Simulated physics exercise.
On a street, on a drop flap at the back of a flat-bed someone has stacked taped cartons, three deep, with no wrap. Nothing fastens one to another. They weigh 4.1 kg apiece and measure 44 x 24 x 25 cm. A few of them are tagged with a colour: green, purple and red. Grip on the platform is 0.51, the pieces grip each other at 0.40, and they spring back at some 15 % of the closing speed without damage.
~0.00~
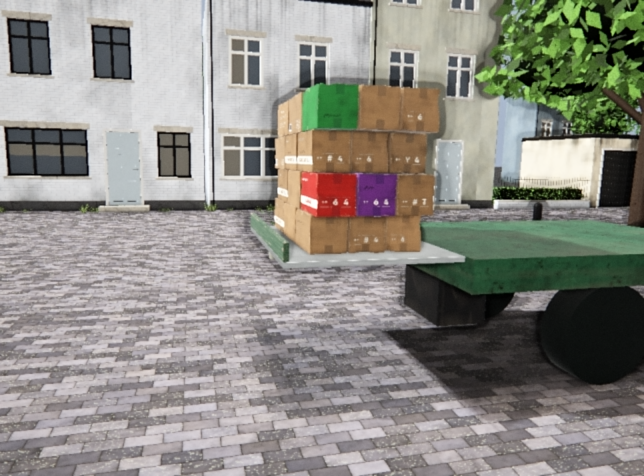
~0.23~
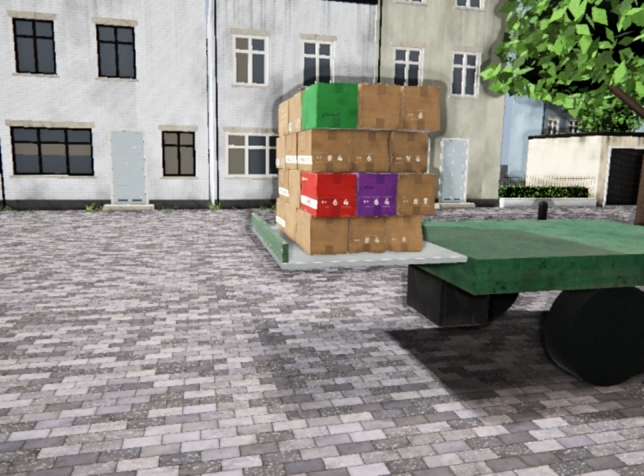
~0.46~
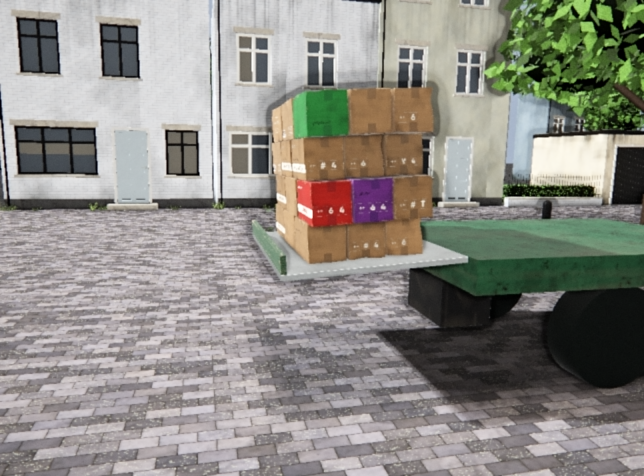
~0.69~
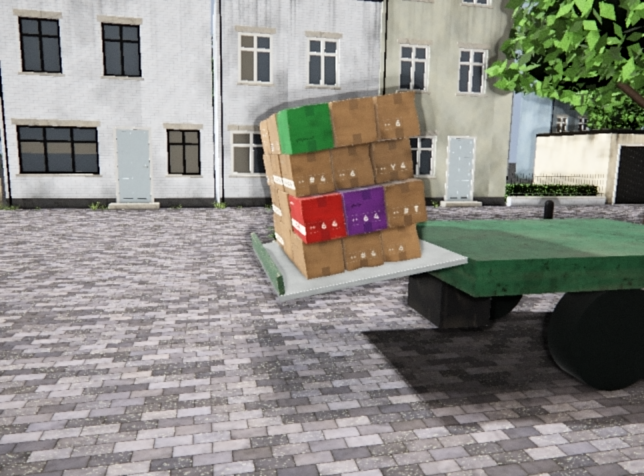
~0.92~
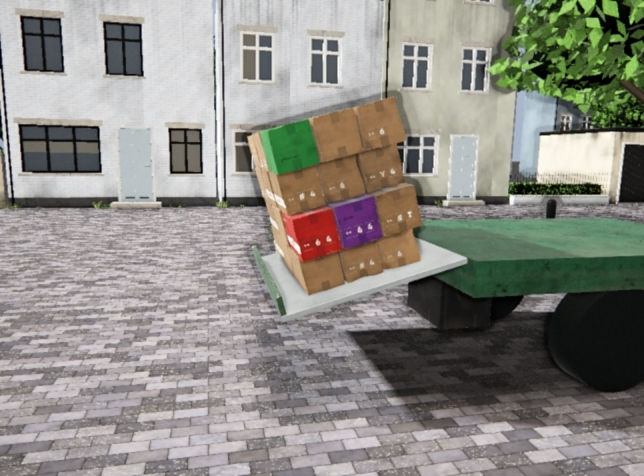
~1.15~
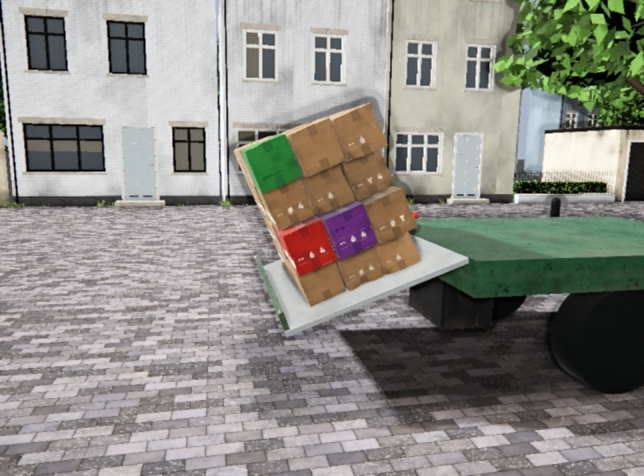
A stack of cartons leans steadily left as the flap beneath it tilts downward.
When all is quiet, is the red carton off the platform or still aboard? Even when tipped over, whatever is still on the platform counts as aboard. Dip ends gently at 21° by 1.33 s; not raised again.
It falls off.
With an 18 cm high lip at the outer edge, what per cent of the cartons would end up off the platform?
50 per cent.
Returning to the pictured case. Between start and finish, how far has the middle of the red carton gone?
I'd estimate near 140 cm.
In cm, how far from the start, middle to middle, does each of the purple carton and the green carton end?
Distances: Purple 50, green 220 (cm).
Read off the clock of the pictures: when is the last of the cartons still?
Around 2.5 s.
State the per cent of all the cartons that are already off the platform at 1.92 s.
50 percent by then.
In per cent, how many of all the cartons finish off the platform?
That comes to around 50 percent.
After 1.28 s, slope 21°; none of the 36 cartons off the platform, 35 disturbed; red carton leaning 10°; green carton leaning 10°.
After 1.46 s, slope 21°; 3 of the 36 cartons off the platform; red carton leaning 25°; green carton leaning 25°.
After 1.66 s, slope 21°; 15 of the 36 cartons off the platform; red carton leaning 54°, 15 cm lower; purple carton leaning 52°.
After 1.92 s, slope 21°; 18 of the 36 cartons off the platform; red carton on its side; green carton on its side.
At rest (2.8 s), slope 21°; 18 of the 36 cartons off the platform; red carton on its side; green carton on its side; purple carton leaning 49°. As the last picture would show them, middles, red carton near (196, 390), green carton near (89, 398).
